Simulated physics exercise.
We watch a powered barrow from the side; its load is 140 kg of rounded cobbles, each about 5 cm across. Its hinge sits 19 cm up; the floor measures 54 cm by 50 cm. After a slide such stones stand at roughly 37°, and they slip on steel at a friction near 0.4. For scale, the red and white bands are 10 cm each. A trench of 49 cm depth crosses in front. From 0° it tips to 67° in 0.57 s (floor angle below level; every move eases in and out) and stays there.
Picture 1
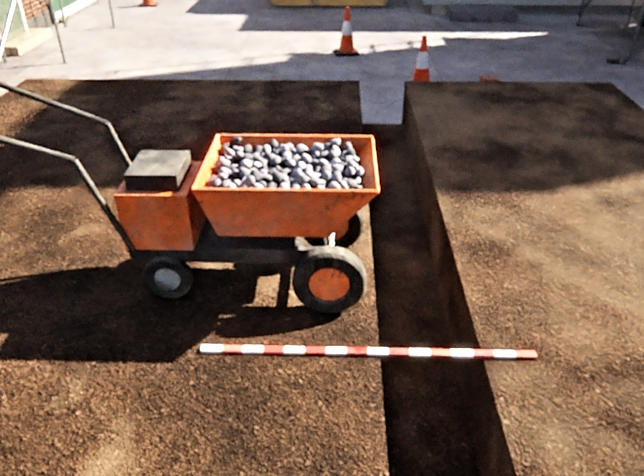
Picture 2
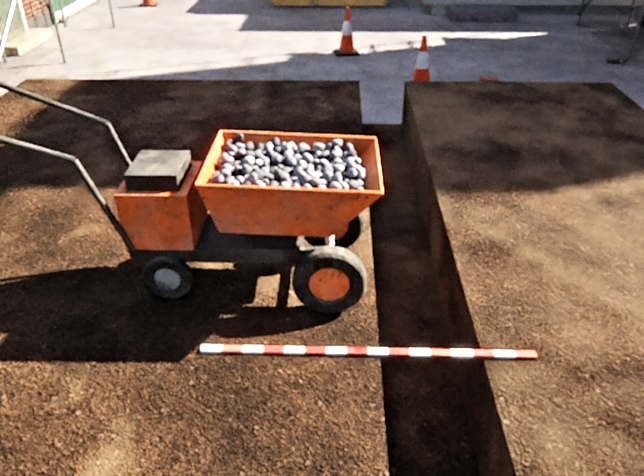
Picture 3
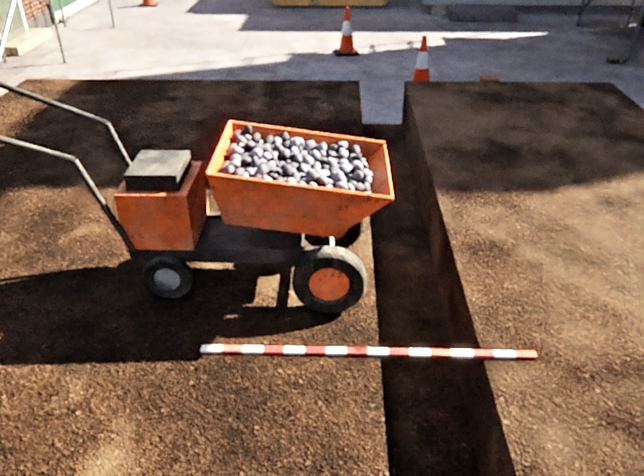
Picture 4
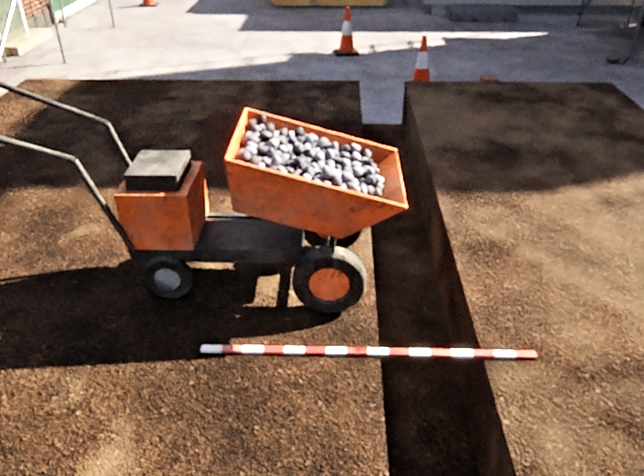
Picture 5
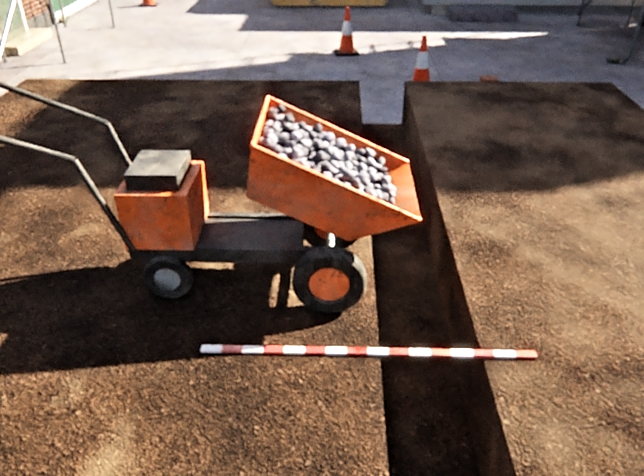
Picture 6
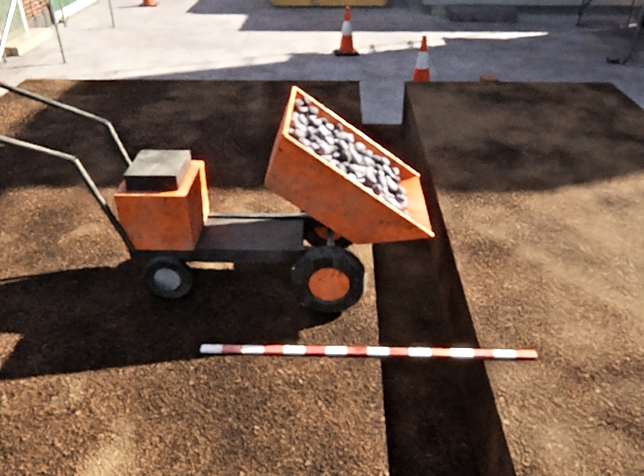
An orange powered barrow with black wheels and long grey handles at the left stands on brown ground in sunlight, seen from the side and slightly above. Its tray holds rounded grey cobbles beside a dark trench, with a red and white banded pole in front and orange cones on paving behind. The tray tilts steeply down to the right, its load staying inside, while the camera remains still.
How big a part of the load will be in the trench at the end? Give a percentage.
Close to 39 in a hundred.
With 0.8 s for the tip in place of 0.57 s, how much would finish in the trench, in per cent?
It would be near 50 per cent.
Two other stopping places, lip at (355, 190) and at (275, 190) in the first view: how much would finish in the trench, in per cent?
First some 60, then 90 per cent.
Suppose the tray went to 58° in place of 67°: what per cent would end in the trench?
In that case some 30 per cent.
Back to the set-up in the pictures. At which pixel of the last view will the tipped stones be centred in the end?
Near (487, 278).
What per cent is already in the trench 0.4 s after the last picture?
Some 10 per cent.
Then, 0.1 s after the last picture the floor is at 57°, 100 % in the tray; the foremost stones are at (426, 220).
Then, 0.4 s after the last picture the floor is at 67°, 76 % in the tray, 9 % in the trench, 15 % past the trench; the foremost stones are at (507, 288).
Then, 0.7 s after the last picture the floor is at 67°, 23 % in the tray, 18 % in the trench, 60 % past the trench; the foremost stones are at (637, 276).
Then, 2.7 s after the last picture the floor is at 67°, 0 % in the tray, 39 % in the trench, 61 % past the trench; the foremost stones are past the picture's edge.
